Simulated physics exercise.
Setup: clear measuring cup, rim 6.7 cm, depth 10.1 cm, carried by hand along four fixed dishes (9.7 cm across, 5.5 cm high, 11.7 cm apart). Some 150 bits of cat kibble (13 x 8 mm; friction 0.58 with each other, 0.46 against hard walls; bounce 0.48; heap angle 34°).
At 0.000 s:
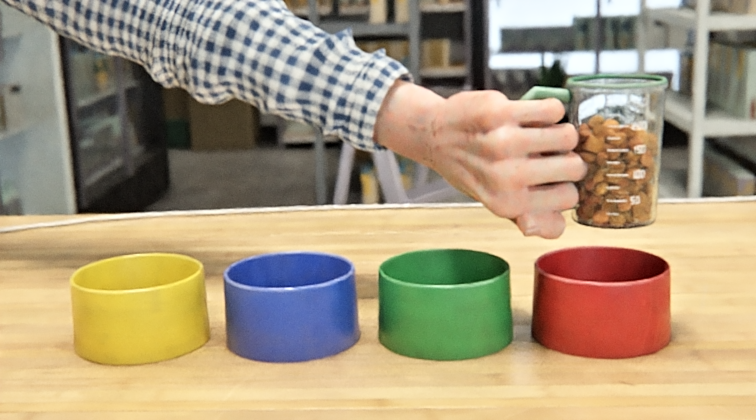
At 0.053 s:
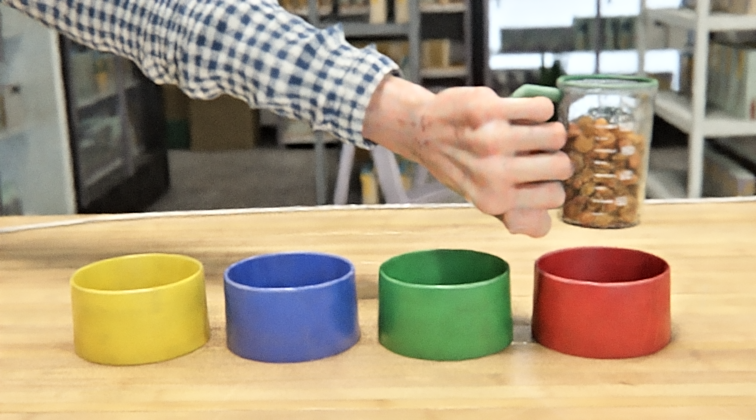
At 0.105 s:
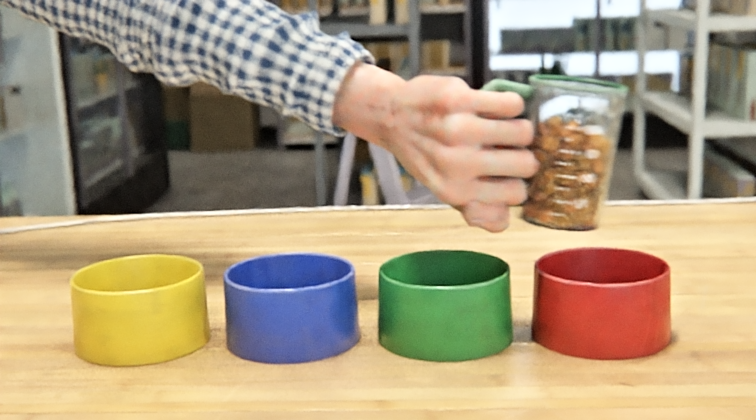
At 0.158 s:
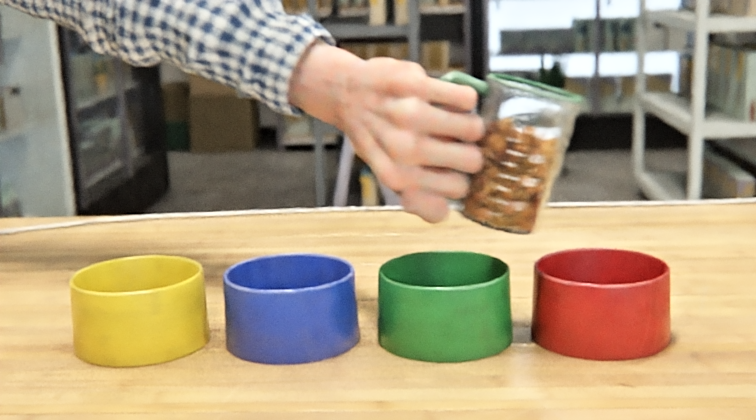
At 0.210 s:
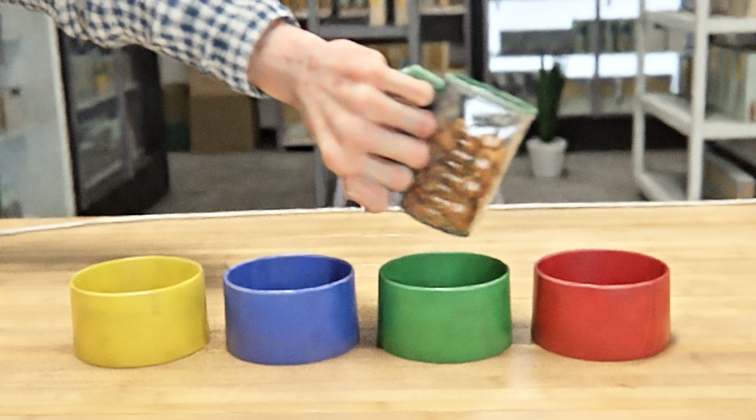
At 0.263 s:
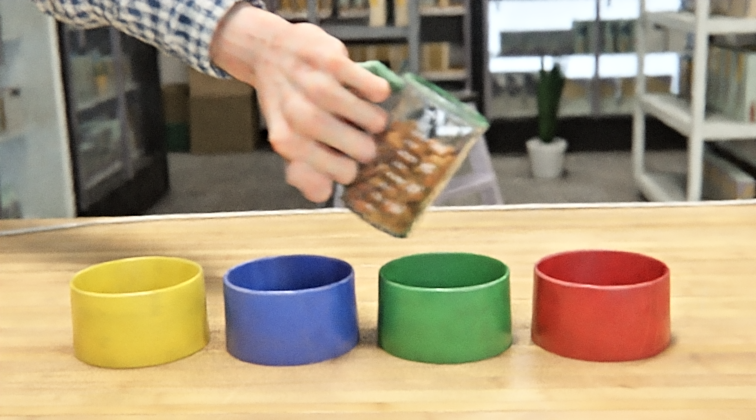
To begin with, a hand in a checked sleeve holds a clear measuring cup of brown kibble nearly upright above the red dish, at the right of a row with green, blue and yellow ones. The hand then carries the cup left past the green dish, steadily tilting it rightward.
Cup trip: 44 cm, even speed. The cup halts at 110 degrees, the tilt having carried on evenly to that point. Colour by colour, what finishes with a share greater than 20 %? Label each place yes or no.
Red dish: No. Blue dish: No. Green dish: No. Yellow dish: Yes. Counter: No.
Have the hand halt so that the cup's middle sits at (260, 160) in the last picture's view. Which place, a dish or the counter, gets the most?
Result: Largest portion at blue.
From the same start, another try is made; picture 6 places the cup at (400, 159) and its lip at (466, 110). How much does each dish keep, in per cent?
Dish by dish: Red 0 per cent, blue 0 per cent, green 0 per cent, yellow 90 per cent.
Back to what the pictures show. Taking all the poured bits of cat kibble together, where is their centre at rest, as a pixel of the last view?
When it all comes to rest, the middle is near (130, 319).
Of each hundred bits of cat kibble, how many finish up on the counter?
Estimate: Close to 0 %.
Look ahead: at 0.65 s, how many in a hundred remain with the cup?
Around 100 percent.
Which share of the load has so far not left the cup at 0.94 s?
Some 85 %.
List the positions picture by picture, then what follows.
The first picture shows cup at (615, 151), tilt 0 degrees, lip at (664, 80), moved 0.0 cm; middle of the pieces at (618, 164); red dish at (601, 264); green dish at (444, 267); blue dish at (290, 270); yellow dish at (137, 273).
The second picture shows cup at (603, 151), tilt 2 degrees, lip at (654, 82), moved 0.9 cm; middle of the pieces at (606, 165).
The third picture shows cup at (568, 153), tilt 8 degrees, lip at (625, 89), moved 3.4 cm; middle of the pieces at (570, 167).
The fourth picture shows cup at (515, 155), tilt 16 degrees, lip at (579, 100), moved 7.2 cm; middle of the pieces at (514, 169).
The fifth picture shows cup at (463, 157), tilt 25 degrees, lip at (533, 112), moved 11.0 cm; middle of the pieces at (460, 171).
The sixth picture shows cup at (410, 159), tilt 34 degrees, lip at (485, 125), moved 14.9 cm; middle of the pieces at (405, 172); red dish at (601, 268); green dish at (444, 271); blue dish at (289, 273); yellow dish at (137, 276). Its pace works out near 165 degrees a second; the hand travels 73 cm a second.
After 0.50 s, tilt 73 degrees; cup holds 100 %.
After 0.65 s, tilt 98 degrees; cup holds 100 %.
After 0.94 s, tilt 110 degrees; cup holds 85 %, yellow 10 %.
In the end, at 2.9 s, red 0 %, blue 0 %, green 0 %, yellow 85 %, counter 0 %, cup 15 %.
